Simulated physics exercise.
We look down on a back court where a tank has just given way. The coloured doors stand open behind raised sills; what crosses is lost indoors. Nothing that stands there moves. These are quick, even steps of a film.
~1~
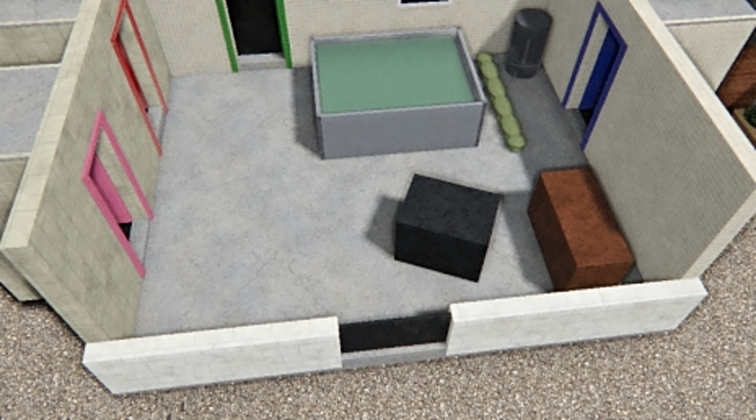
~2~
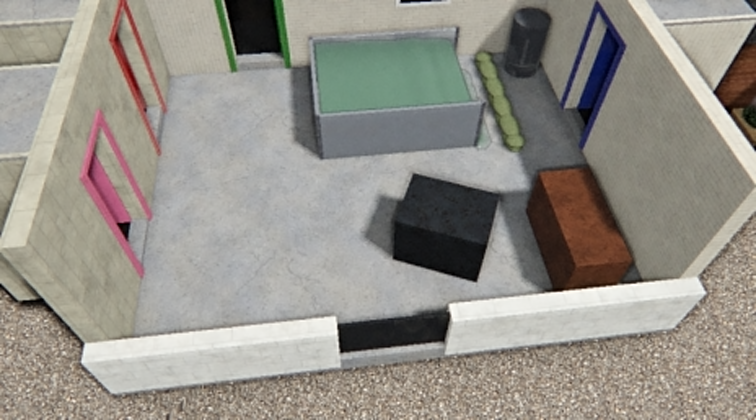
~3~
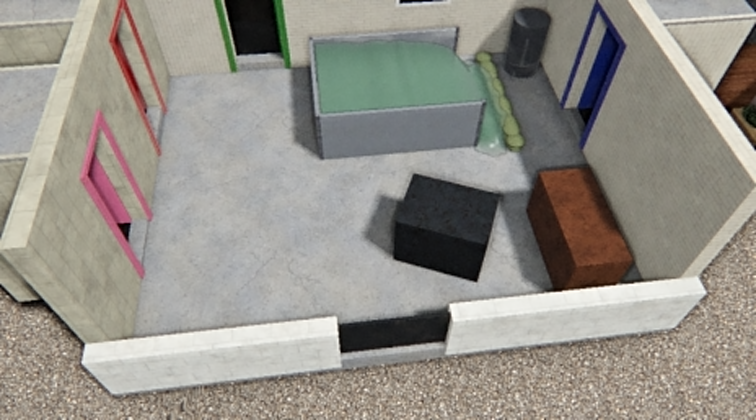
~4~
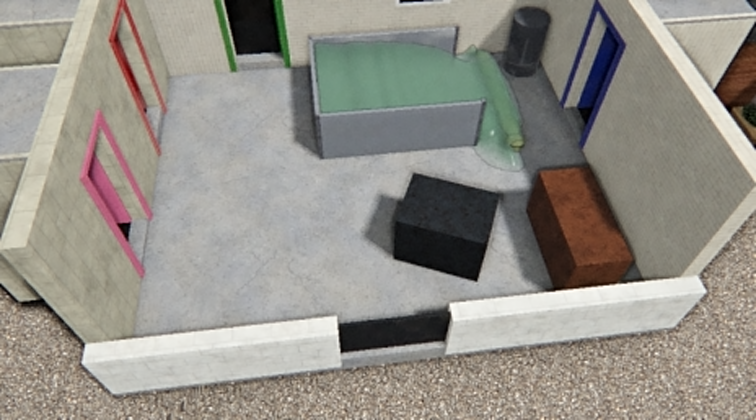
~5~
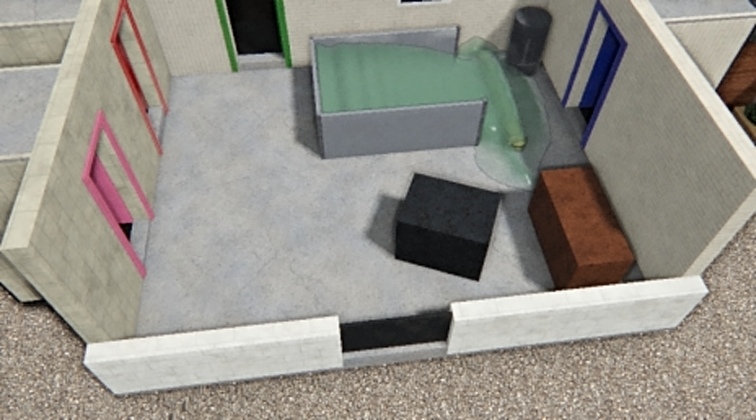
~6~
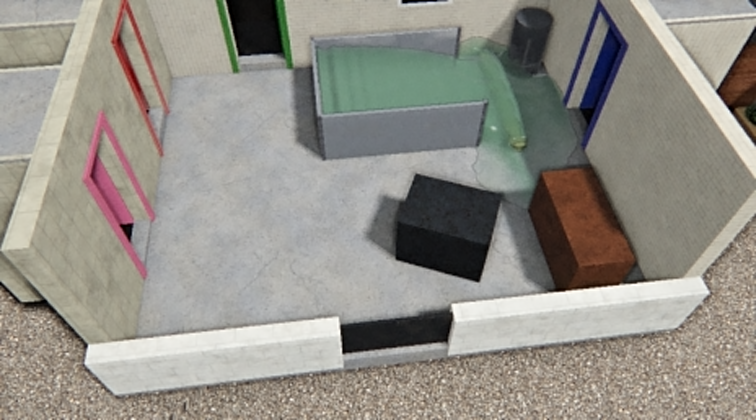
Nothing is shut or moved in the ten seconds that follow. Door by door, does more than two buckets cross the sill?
In the end: The blue door lets in a lot; the pink door lets in a lot; the red door admits no more than that; the green door admits no more than that.
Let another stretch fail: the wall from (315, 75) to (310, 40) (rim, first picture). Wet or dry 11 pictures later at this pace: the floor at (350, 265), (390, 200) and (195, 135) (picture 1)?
In turn: Free of water, free of water, awash.
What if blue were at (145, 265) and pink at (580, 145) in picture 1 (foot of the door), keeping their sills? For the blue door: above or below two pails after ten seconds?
My reading: Blue door takes more.
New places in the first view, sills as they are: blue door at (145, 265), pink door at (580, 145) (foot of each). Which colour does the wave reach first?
I say the pink one.
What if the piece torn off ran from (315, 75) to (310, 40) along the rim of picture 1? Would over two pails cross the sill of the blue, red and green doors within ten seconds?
In short: Blue is under; red goes over; green takes more.
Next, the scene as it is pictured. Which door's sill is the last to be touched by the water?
I say the door marked pink.
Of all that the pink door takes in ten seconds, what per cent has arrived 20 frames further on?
About 0 per cent.
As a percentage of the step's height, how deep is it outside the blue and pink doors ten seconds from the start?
Roughly 270 per cent, then 150 per cent.
A moment on, water covers 25 % of the floor; the blue door far over two buckets in, the pink door not reached, the red door not reached, the green door not reached.
Next, water covers 35 % of the floor; the blue door far over two buckets in, the pink door not reached, the red door not reached, the green door not reached.
Then, water covers 50 % of the floor; the blue door far over two buckets in, the pink door not reached, the red door wet at the sill, nothing in, the green door wet at the sill, nothing in.
Later, water covers 90 % of the floor; the blue door far over two buckets in, the pink door wet at the sill, nothing in, the red door wet at the sill, nothing in, the green door wet at the sill, nothing in.
In the end, water covers 95 % of the floor; the blue door far over two buckets in, the pink door over two buckets in, the red door wet at the sill, nothing in, the green door wet at the sill, nothing in.
